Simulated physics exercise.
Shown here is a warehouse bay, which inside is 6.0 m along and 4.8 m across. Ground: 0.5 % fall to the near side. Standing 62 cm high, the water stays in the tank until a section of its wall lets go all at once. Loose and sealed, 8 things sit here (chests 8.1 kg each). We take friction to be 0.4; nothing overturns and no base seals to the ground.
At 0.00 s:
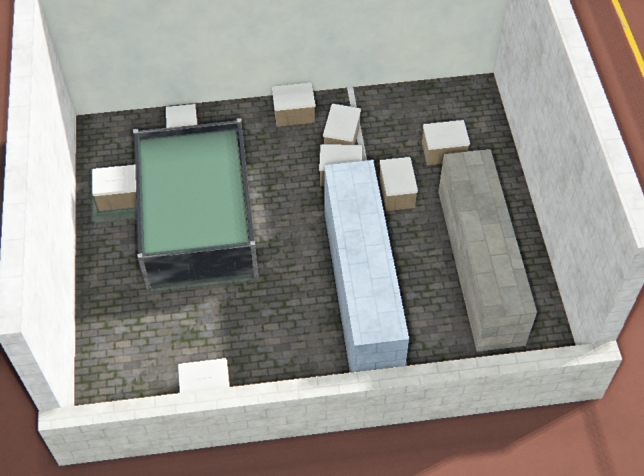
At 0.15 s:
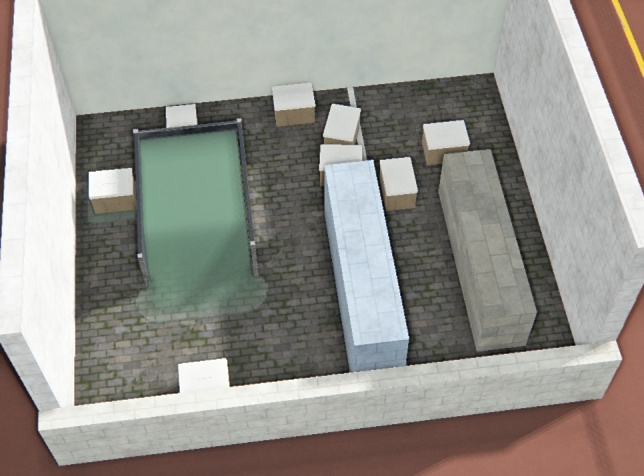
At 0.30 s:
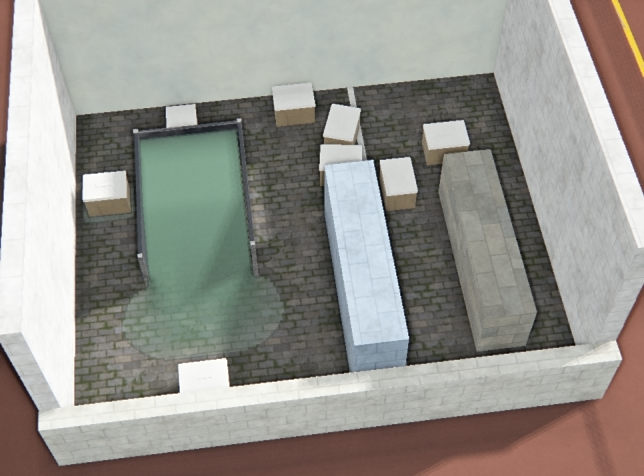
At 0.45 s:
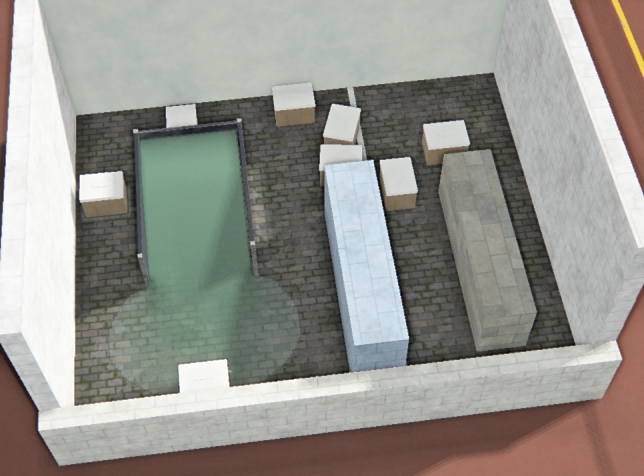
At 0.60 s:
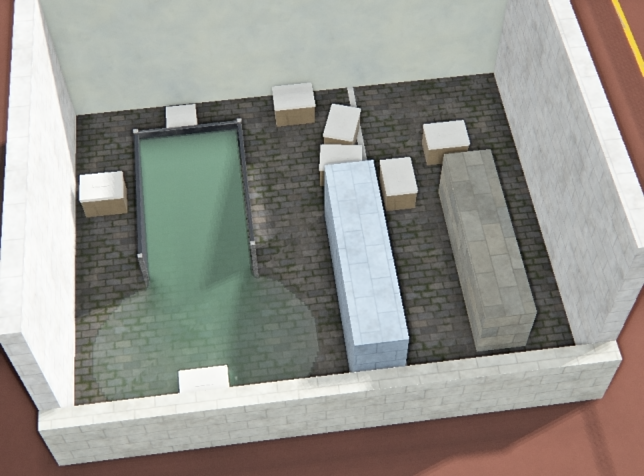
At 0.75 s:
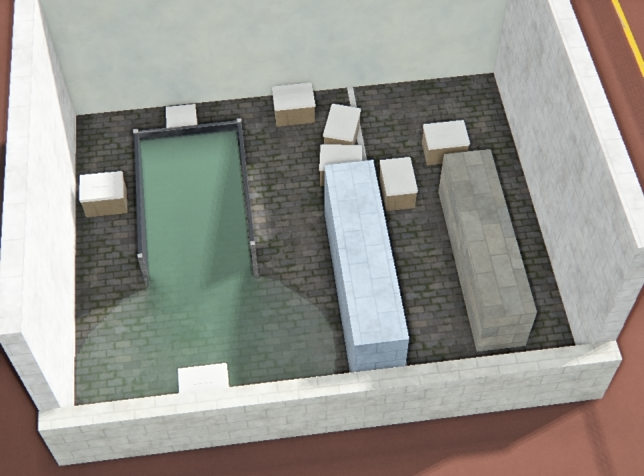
In a walled bay with a dark brick floor, green water fills a framed tank on the left, among pale boxes and two long blocks. The water pours out of the tank's near end as the box on the left slides slightly toward the left wall. The pool then fans outward around the box by the near wall.
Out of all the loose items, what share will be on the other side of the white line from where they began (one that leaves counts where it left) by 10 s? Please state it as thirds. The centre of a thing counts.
That would be somewhere from one to two thirds.
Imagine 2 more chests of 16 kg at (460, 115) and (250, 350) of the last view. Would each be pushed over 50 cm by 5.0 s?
One by one: A smaller shift, a bigger shift.
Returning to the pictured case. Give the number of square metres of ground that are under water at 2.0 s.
Close to 9.0 m2, I'd say.
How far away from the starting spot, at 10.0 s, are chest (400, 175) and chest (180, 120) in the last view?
In order: 80 cm and 350 cm.
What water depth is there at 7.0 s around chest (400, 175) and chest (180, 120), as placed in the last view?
First about 2 cm, second about 9 cm.
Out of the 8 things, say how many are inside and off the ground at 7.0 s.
I get 3.
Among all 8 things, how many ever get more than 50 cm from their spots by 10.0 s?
6 in all.
After 2.0 s 0 of 8 are over the mark; 1 afloat.
After 4.5 s 0 of 8 are over the mark; 2 afloat.
After 7.0 s 2 of 8 are over the mark; 3 afloat.
After 10.0 s 4 of 8 are over the mark; 7 afloat.
